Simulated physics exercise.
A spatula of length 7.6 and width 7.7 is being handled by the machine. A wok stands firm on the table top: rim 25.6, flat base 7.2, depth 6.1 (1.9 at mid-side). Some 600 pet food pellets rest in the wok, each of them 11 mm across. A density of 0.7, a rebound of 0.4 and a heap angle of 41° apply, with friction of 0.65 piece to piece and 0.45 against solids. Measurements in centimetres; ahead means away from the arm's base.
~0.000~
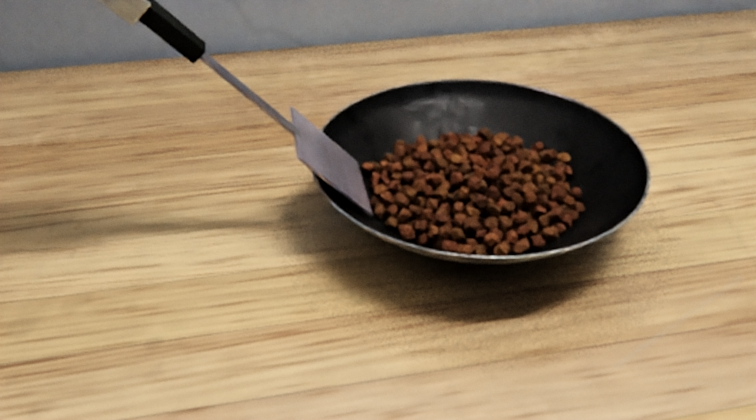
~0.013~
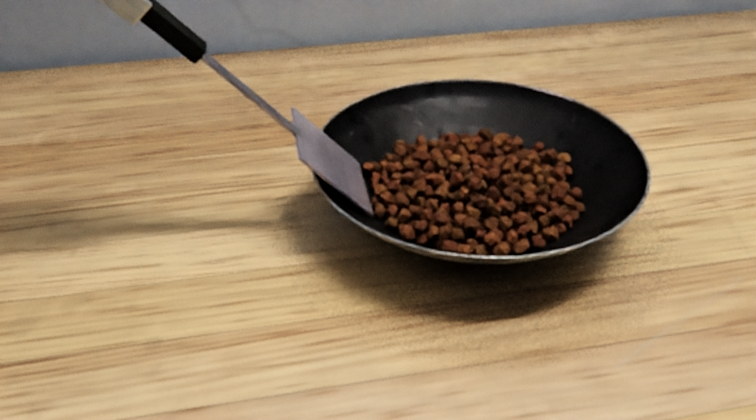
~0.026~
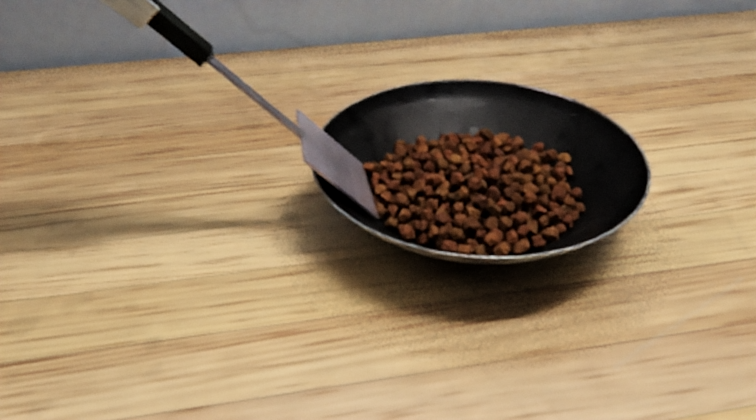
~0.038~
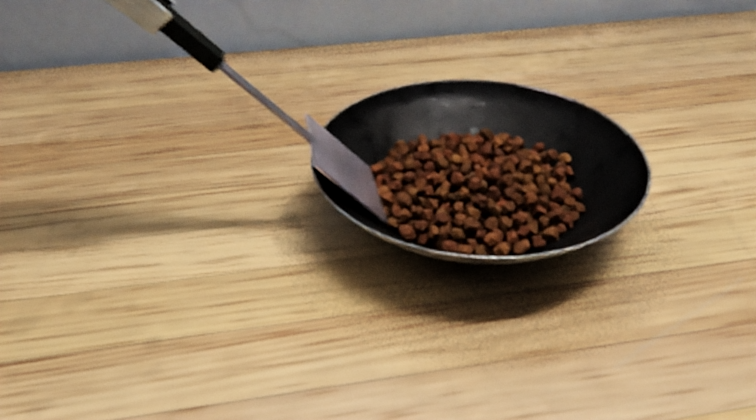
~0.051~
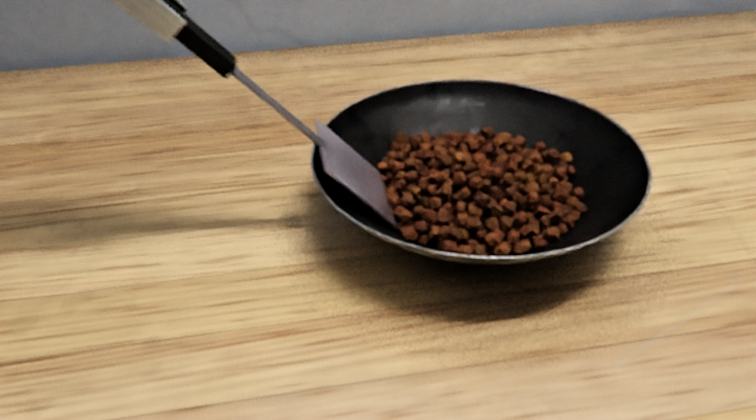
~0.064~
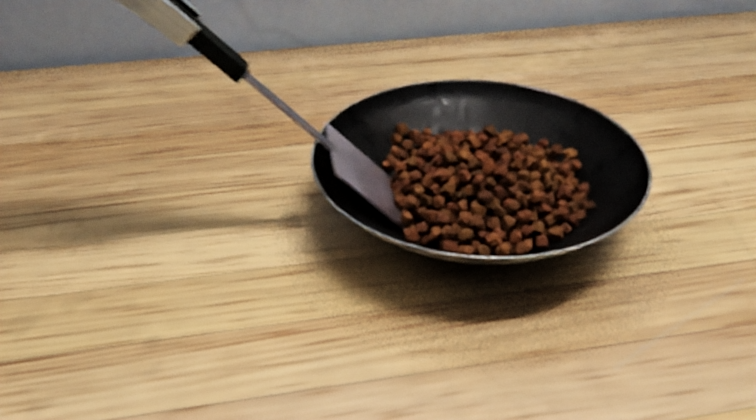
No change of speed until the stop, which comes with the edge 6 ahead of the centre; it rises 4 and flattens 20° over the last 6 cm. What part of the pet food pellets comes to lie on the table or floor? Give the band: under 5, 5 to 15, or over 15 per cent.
5 to 15 per cent.
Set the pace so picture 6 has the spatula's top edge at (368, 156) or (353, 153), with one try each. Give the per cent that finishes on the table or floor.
Estimates: About 40 %, about 35 %.
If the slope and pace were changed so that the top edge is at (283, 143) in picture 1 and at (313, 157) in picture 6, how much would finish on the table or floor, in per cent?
My guess would be close to 5 per cent.
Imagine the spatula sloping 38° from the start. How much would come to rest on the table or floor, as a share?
Roughly 5 per cent.
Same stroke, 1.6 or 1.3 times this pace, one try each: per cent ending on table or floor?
Try one about 30 %, try two about 20 %.
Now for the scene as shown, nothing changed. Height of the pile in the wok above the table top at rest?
Height at rest: Roughly 8.5 cm.
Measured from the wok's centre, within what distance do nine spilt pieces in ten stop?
It comes out at close to 20 centimetres.
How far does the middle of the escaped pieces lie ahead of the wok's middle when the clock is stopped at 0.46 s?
Some 16 centimetres ahead.
By 0.14 s, sloping 49°, highest piece 7 above the table; 602 in the wok.
By 0.22 s, sloping 40°, highest piece 8 above the table; 591 in the wok, 11 on the blade or in flight.
By 0.46 s, sloping 29°, highest piece 9 above the table; 551 in the wok, 42 on the table or floor, 9 on the blade or in flight.
By 1.51 s, sloping 29°, highest piece 8 above the table; 547 in the wok, 55 on the table or floor.
Final count, 547 in the wok, 55 on the table or floor. That is 9 % on the table or floor.
